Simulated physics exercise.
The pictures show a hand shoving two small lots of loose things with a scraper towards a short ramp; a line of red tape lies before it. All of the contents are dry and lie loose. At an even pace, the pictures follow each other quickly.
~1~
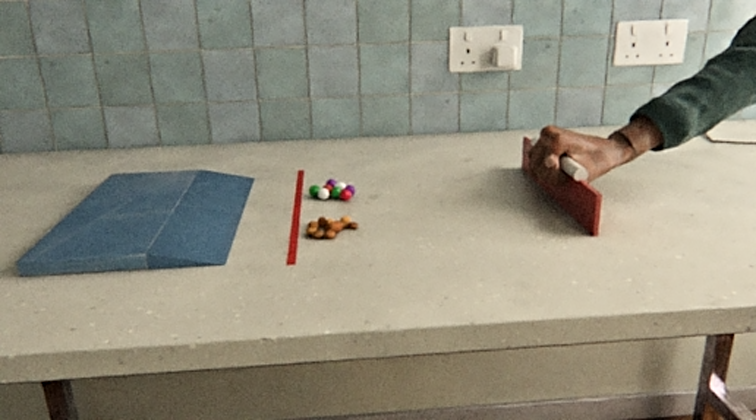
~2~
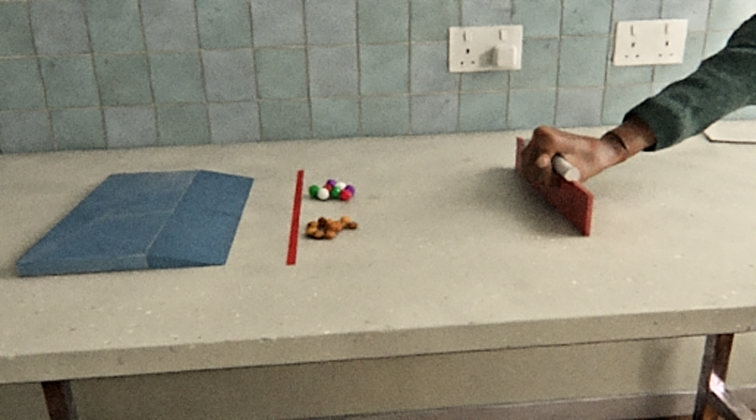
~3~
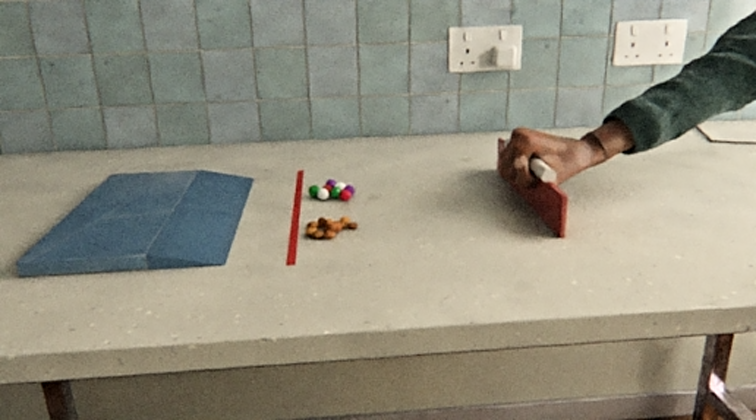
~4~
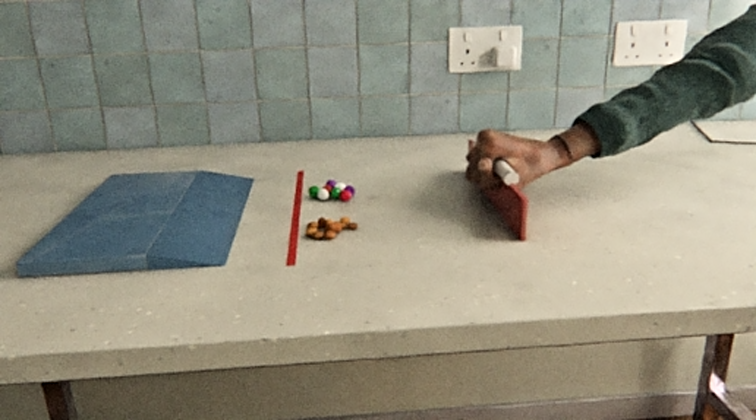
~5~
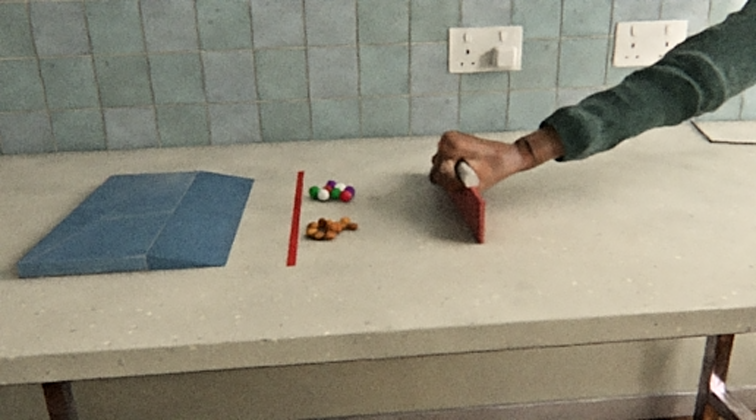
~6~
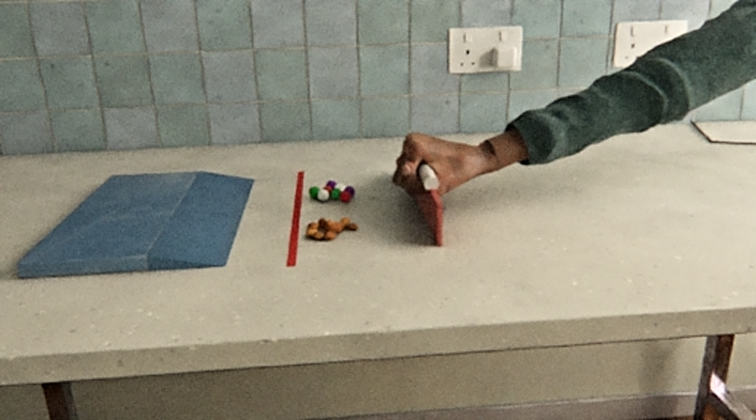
To begin with, a hand holds a red scraper upright at the right of a pale tabletop, with two small clusters, one of colourful marbles and one of brown bits, beside red tape and a blue ramp. The hand then slides the scraper left, closing much of the gap, while both clusters stay still.
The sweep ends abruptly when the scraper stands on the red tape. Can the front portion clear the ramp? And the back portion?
Front portion: None on top; back portion: At least some up.
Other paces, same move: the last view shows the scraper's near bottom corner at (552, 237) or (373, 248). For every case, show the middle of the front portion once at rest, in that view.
Lab note: Resting centre close to (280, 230), then close to (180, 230).
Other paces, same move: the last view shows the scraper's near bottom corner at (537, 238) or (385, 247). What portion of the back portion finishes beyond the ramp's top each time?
That works out to 0 percent the first time and 100 percent the second time.
Then, 0.12 s after the last picture, scraper still moving, near (345, 173); front portion all short of the ramp; back portion all short of the ramp.
Then, 0.26 s after the last picture, scraper stopped at the red tape; front portion a small part on the ramp, nearly all short of the ramp; back portion about a quarter on the ramp, most short of the ramp.
Then, 0.54 s after the last picture, scraper stopped at the red tape; front portion about a third on the ramp, about two thirds short of the ramp; back portion all past the top.
By the end, scraper stopped at the red tape; front portion none past the top, about a third on the ramp, about two thirds short of the ramp; back portion all past the top.
